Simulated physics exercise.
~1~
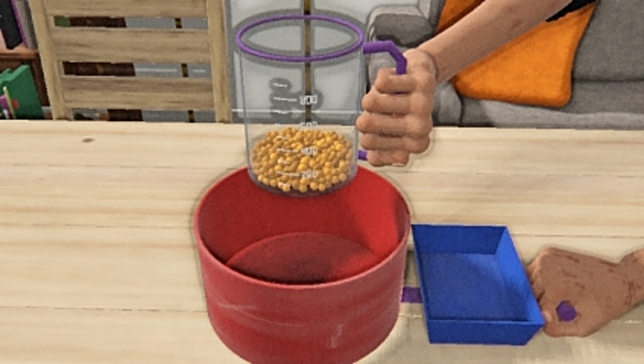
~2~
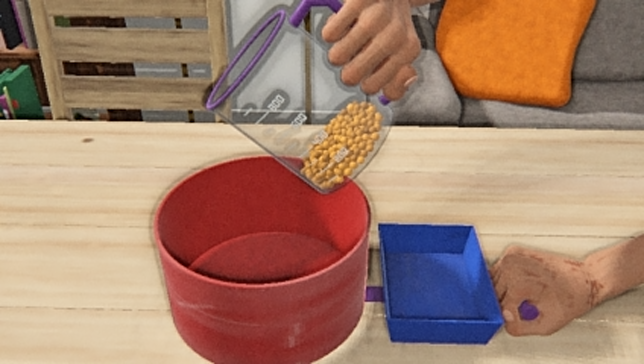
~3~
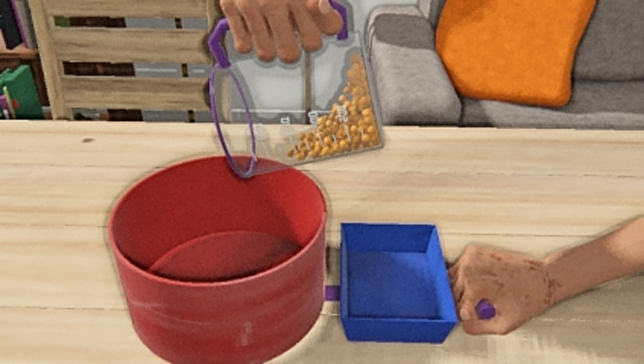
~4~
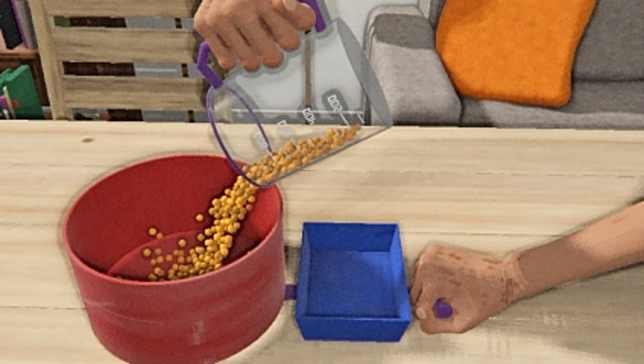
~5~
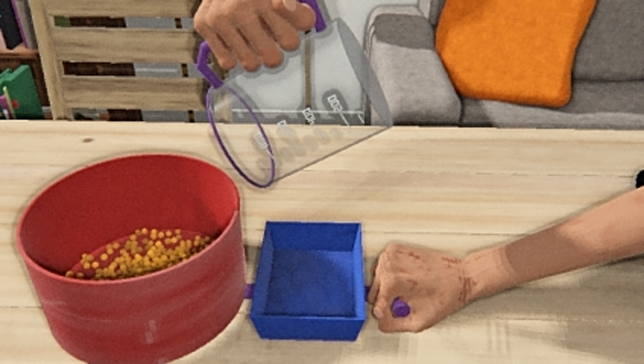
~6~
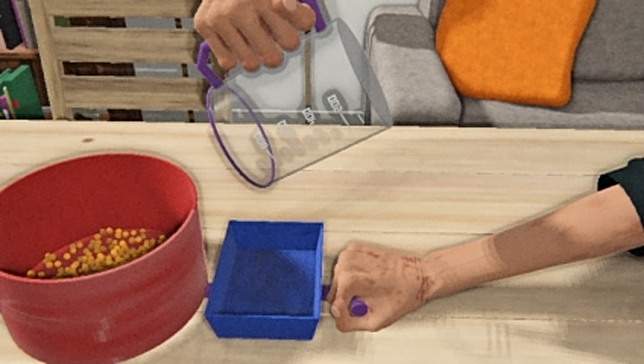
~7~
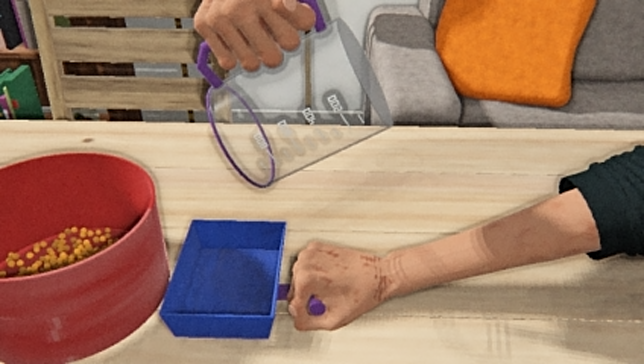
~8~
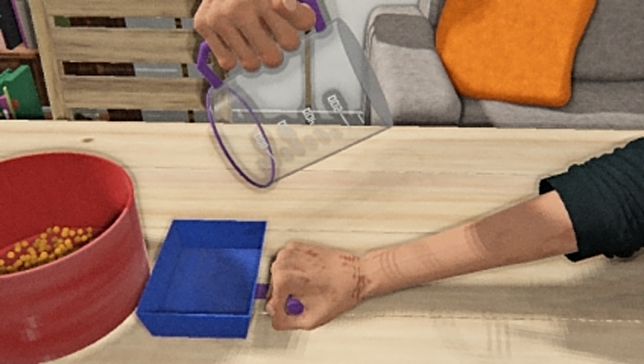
A hand grips the purple handle of a clear jug of yellow corn kernels above a pale wooden table, seen from the front and slightly above, with a gray sofa and orange cushion behind. Below stand a red pot and, to its right, a blue tin, which another hand holds by a purple knob. As the pot and tin slide left together, the jug tips further and further over. The kernels pour in a stream into the red pot until the jug is empty. The dishes keep sliding left, and at the end the corn lies in the pot, partly out of view, while the tin stays empty.
